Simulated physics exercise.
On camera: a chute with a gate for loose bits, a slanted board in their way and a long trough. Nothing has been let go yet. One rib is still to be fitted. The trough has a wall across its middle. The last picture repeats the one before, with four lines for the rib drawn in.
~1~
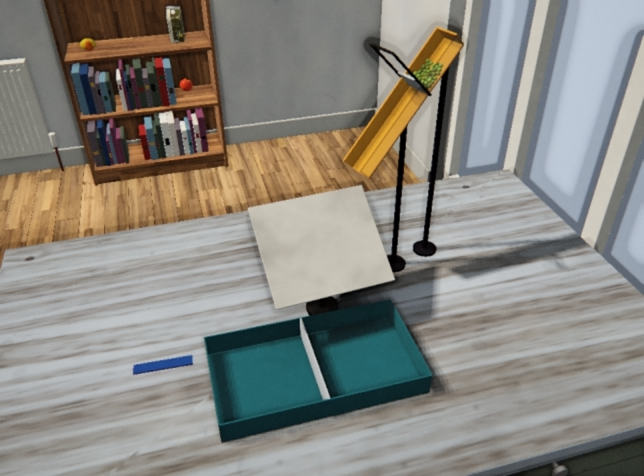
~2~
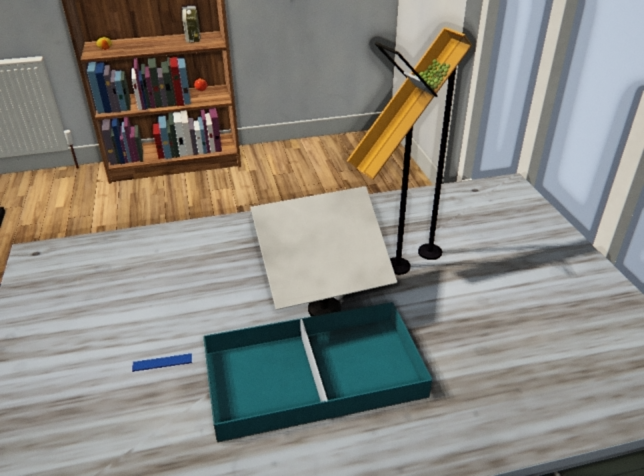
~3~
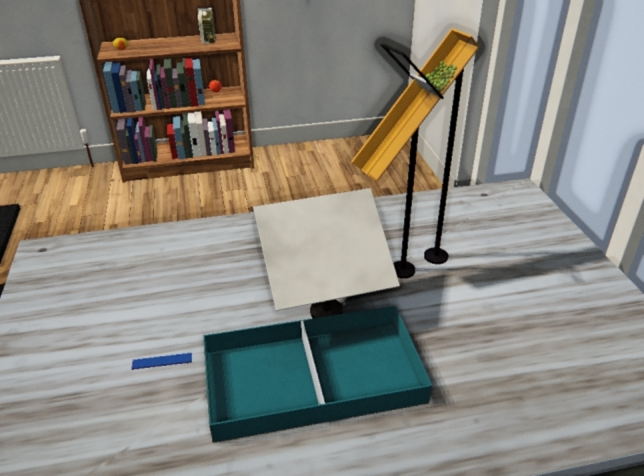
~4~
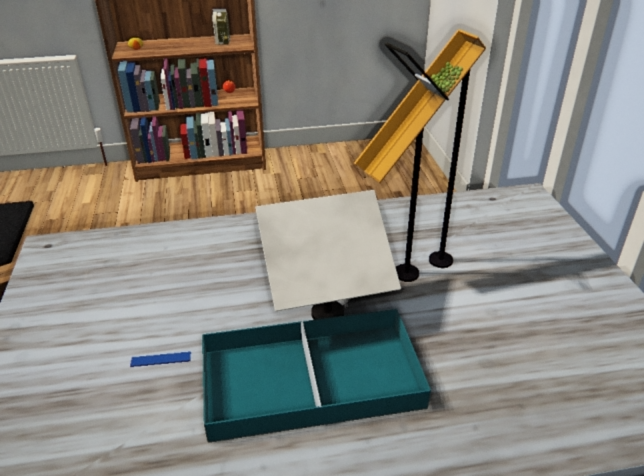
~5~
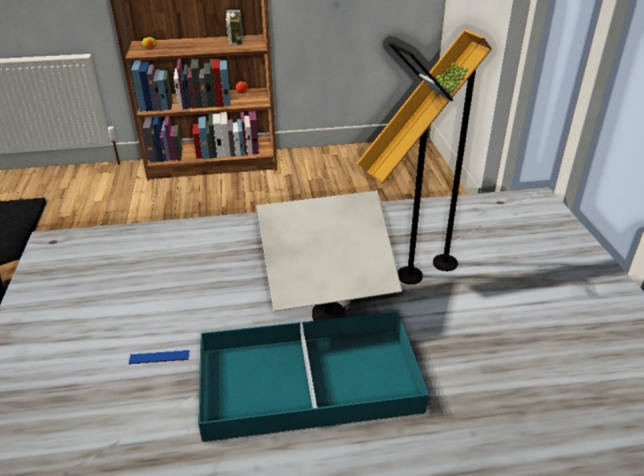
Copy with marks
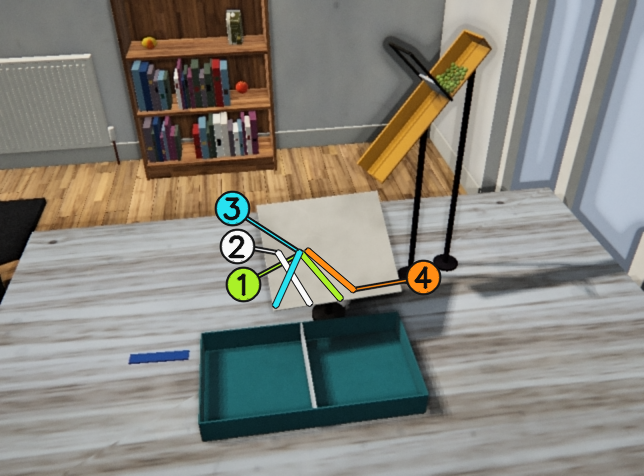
The view shifts slowly around a still tabletop holding a raised chute, slanted board and divided trough.
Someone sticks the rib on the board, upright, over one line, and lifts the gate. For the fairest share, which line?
Go for 3.
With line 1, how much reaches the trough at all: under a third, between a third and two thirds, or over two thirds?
Line 1 gives over two thirds.
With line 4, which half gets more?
The right half.
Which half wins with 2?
The right half.
On the marked copy, line 1 from (301, 253) to (340, 298); line 2 from (278, 252) to (309, 303); line 3 from (299, 252) to (275, 305); line 4 from (307, 251) to (353, 289).
Choosing 1, of what is caught, a small share in the left half, all but a few in the right.
Choosing 2, of what is caught, a small share in the left half, all but a few in the right.
Choosing 3, of what is caught, close to two thirds in the left half, close to a third in the right.
Choosing 4, of what is caught, a small share in the left half, the bulk in the right.
